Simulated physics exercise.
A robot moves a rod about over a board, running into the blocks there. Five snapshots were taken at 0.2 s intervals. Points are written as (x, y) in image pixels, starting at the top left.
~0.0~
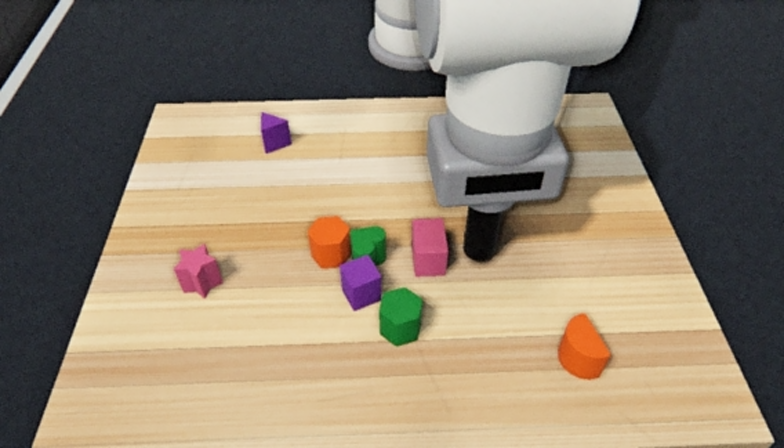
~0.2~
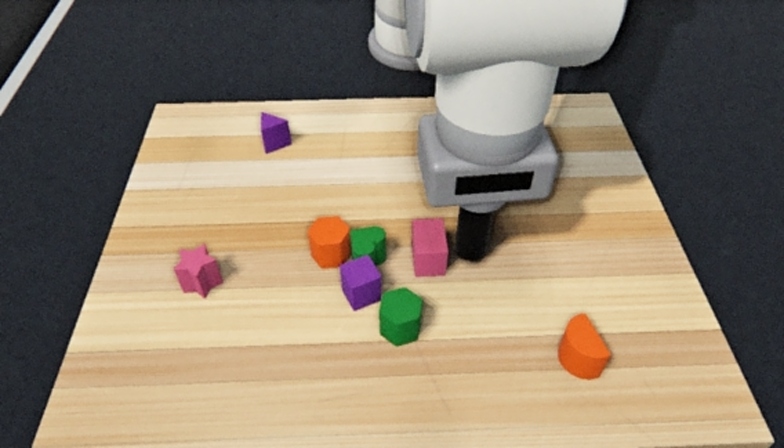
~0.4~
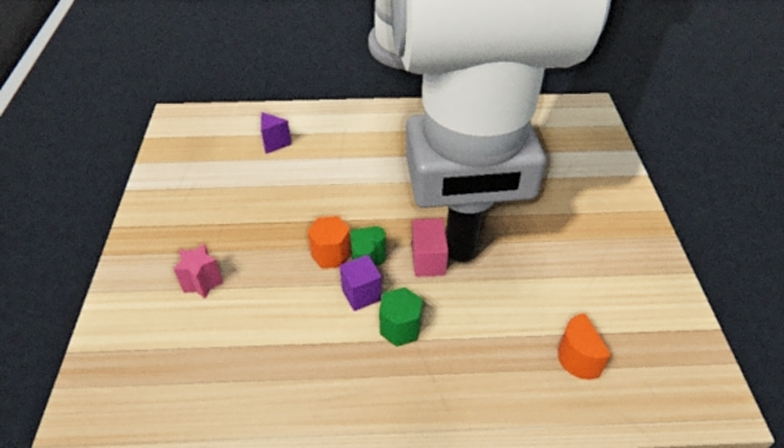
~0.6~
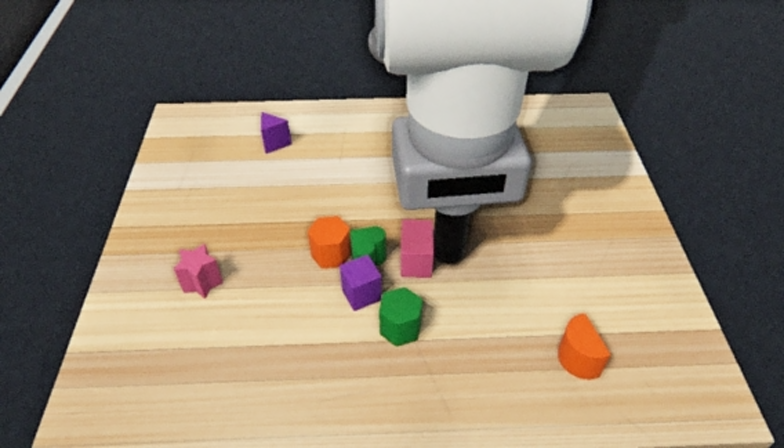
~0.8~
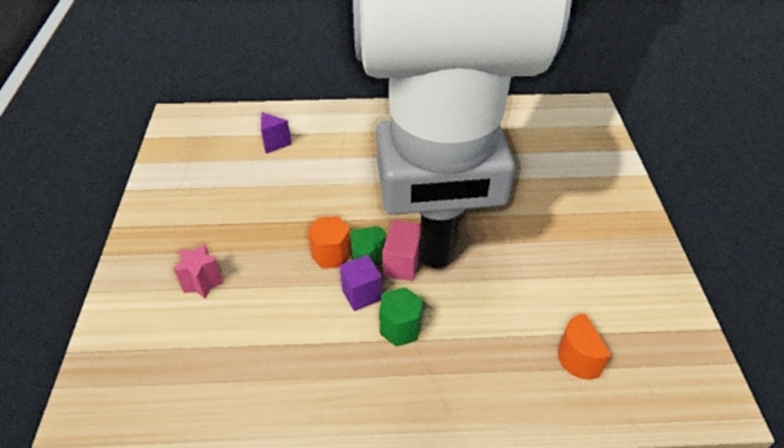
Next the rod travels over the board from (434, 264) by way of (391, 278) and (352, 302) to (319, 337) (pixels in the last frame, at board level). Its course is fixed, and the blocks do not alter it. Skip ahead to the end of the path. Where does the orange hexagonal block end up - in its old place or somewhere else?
Once the path is done, it is somewhere new.
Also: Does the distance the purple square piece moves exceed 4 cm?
Yes, it checks out.
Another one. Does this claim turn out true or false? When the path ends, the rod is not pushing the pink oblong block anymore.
That is true.
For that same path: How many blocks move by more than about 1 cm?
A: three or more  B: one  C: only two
That would be A.
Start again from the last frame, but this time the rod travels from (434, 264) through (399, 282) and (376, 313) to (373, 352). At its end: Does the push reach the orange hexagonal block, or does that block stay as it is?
At the end of the path, the orange hexagonal block has moved off its old spot.
On the path given first. One third of the way, rod at (390, 272); orange hexagonal block at (300, 225), turned 25° anticlockwise; purple square piece at (353, 274), turned 30° anticlockwise; green heart-shaped block at (333, 231); pink oblong block at (363, 240), turned 30° clockwise.
Two thirds of the way, rod at (350, 296); orange hexagonal block at (296, 225), turned 25° anticlockwise; purple square piece at (317, 291); green heart-shaped block at (330, 228), turned 15° clockwise; pink oblong block at (357, 240), turned 35° clockwise.
At the end, rod at (318, 330); orange hexagonal block at (296, 225), turned 25° anticlockwise; purple square piece at (281, 307), turned 45° clockwise; green heart-shaped block at (330, 228), turned 15° clockwise; pink oblong block at (357, 240), turned 35° clockwise.
